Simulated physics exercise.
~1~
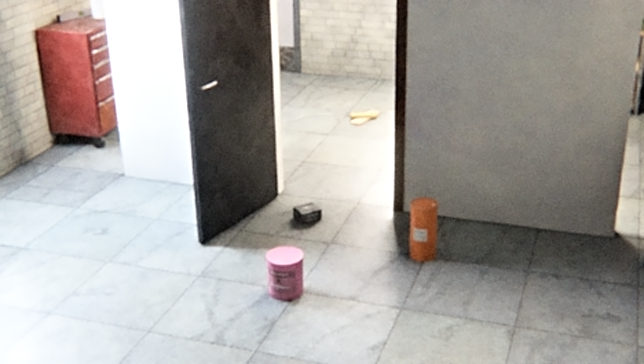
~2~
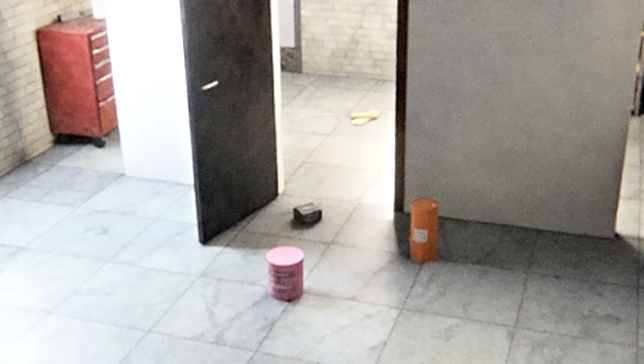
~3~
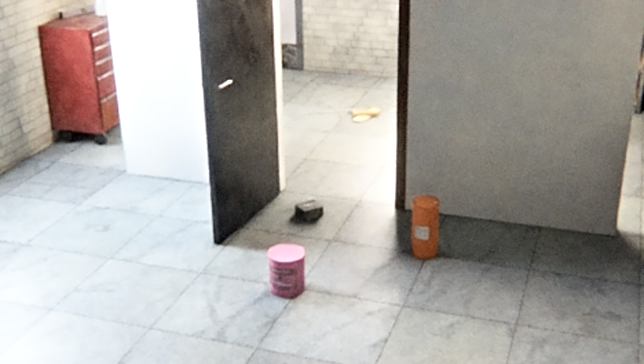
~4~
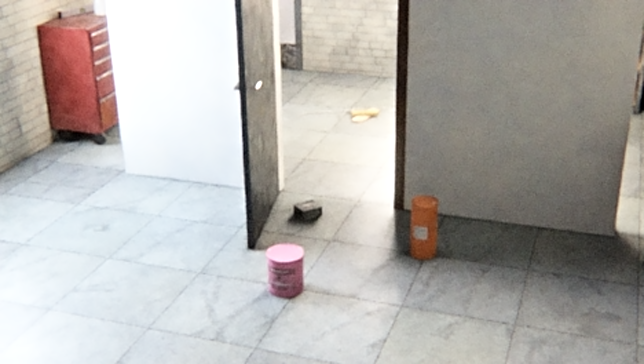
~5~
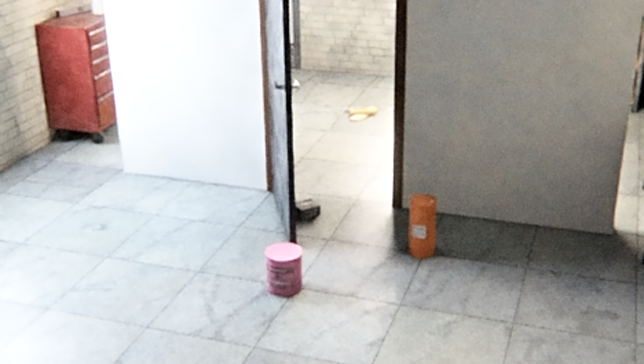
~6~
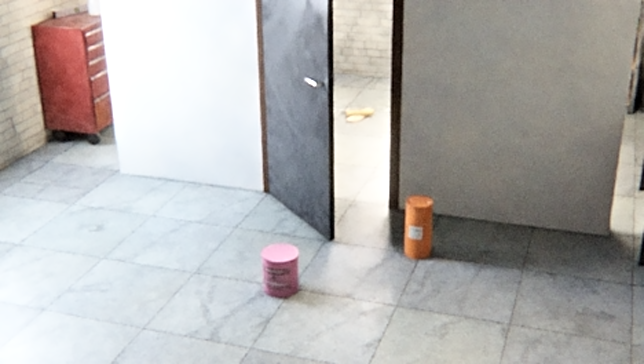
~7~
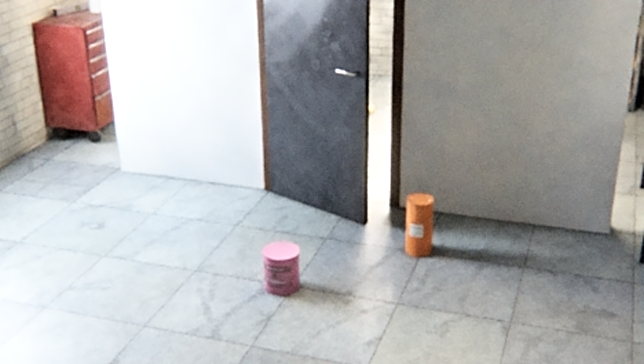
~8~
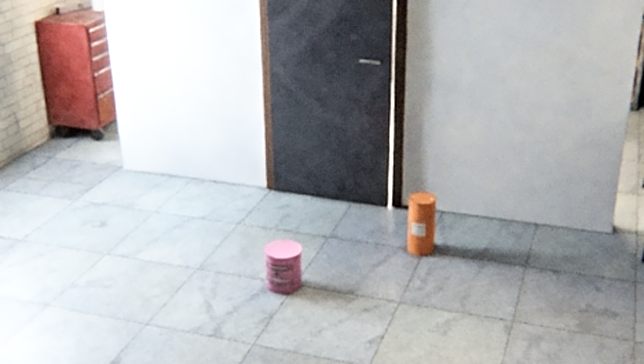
Dark door swinging slowly toward its frame, hiding a small grey box and ending almost shut behind pink and orange containers.
